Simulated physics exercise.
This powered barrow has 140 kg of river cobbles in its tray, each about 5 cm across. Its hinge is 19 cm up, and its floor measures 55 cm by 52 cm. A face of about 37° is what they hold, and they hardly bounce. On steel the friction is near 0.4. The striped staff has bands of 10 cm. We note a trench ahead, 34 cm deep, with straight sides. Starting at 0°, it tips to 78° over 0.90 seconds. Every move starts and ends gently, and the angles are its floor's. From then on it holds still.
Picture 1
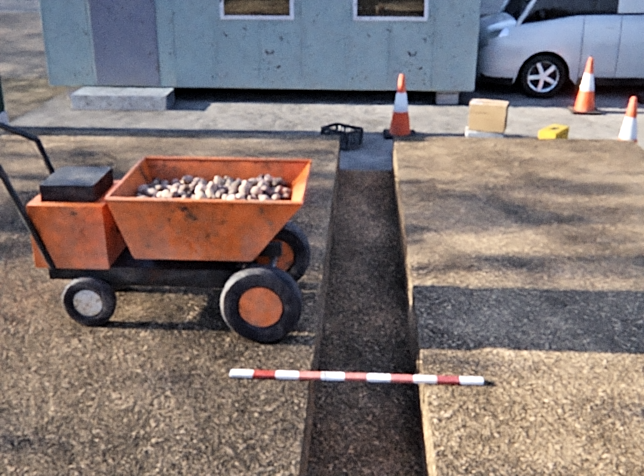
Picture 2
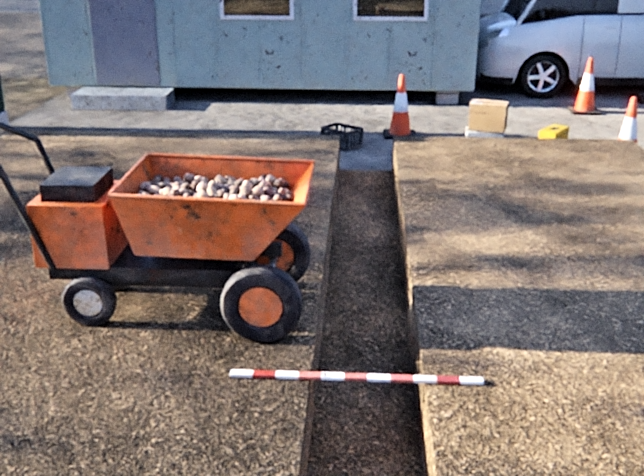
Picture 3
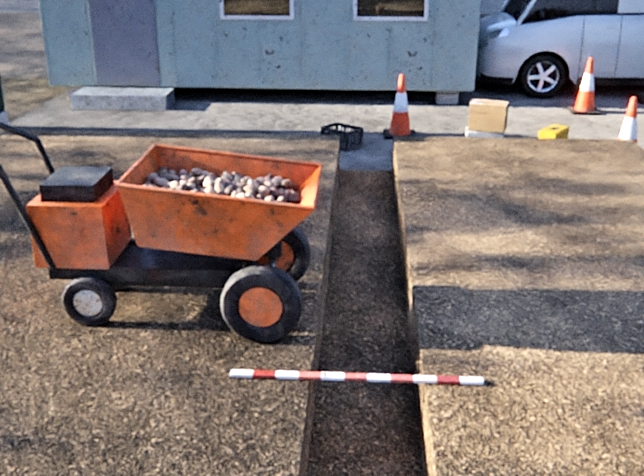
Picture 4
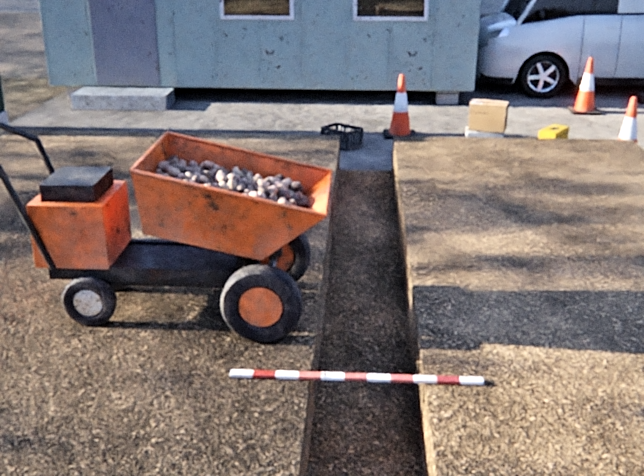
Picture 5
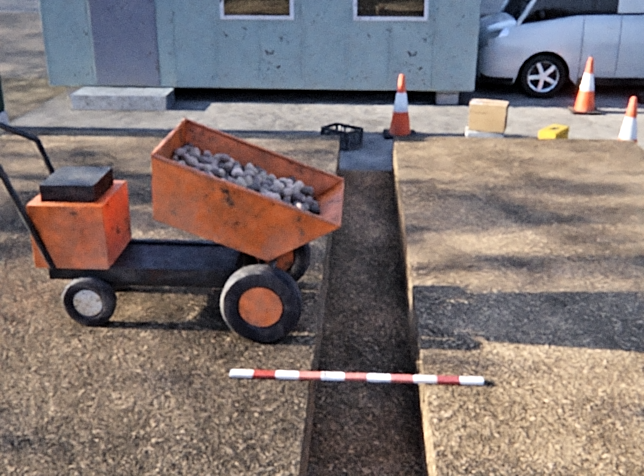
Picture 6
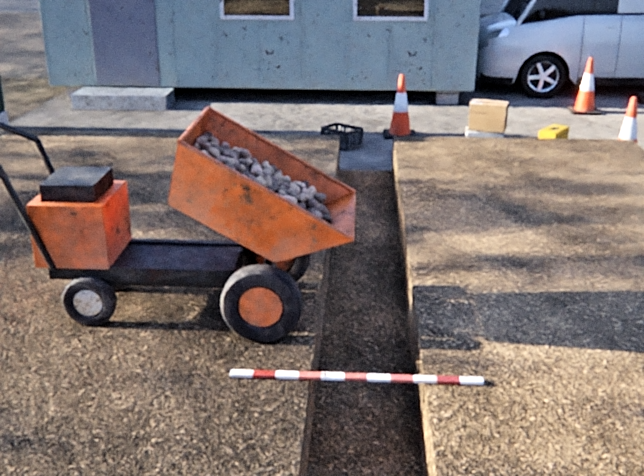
At the start, an orange powered barrow stands left of a straight-sided trench, its level tray loaded with grey stones, a red-and-white staff lying across the trench. The tray then tilts gently forward to the right, its rear rising until it slopes steeply with its lip over the trench, stones still inside.
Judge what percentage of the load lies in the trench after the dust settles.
About 62 %.
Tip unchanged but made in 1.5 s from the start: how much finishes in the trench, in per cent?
It would be near 65 percent.
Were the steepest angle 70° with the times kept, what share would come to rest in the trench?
Some 55 in a hundred, I'd say.
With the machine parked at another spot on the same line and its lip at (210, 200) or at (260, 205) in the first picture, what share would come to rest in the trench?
From the first place around 95 per cent, from the other around 95.
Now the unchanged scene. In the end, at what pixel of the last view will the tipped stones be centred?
Their middle is at about (403, 354).
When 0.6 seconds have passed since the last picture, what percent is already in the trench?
25 per cent or so by then.
Then, 0.3 s after the last picture the floor is at 66°, 100 % in the tray; the foremost stones are at (377, 271).
Then, 0.6 s after the last picture the floor is at 78°, 57 % in the tray, 23 % in the trench, 20 % past the trench; the foremost stones are at (476, 313).
Then, 1.0 s after the last picture the floor is at 78°, 12 % in the tray, 49 % in the trench, 39 % past the trench; the foremost stones are at (609, 336).
Then, 2.9 s after the last picture the floor is at 78°, 0 % in the tray, 62 % in the trench, 38 % past the trench; the foremost stones are past the picture's edge.
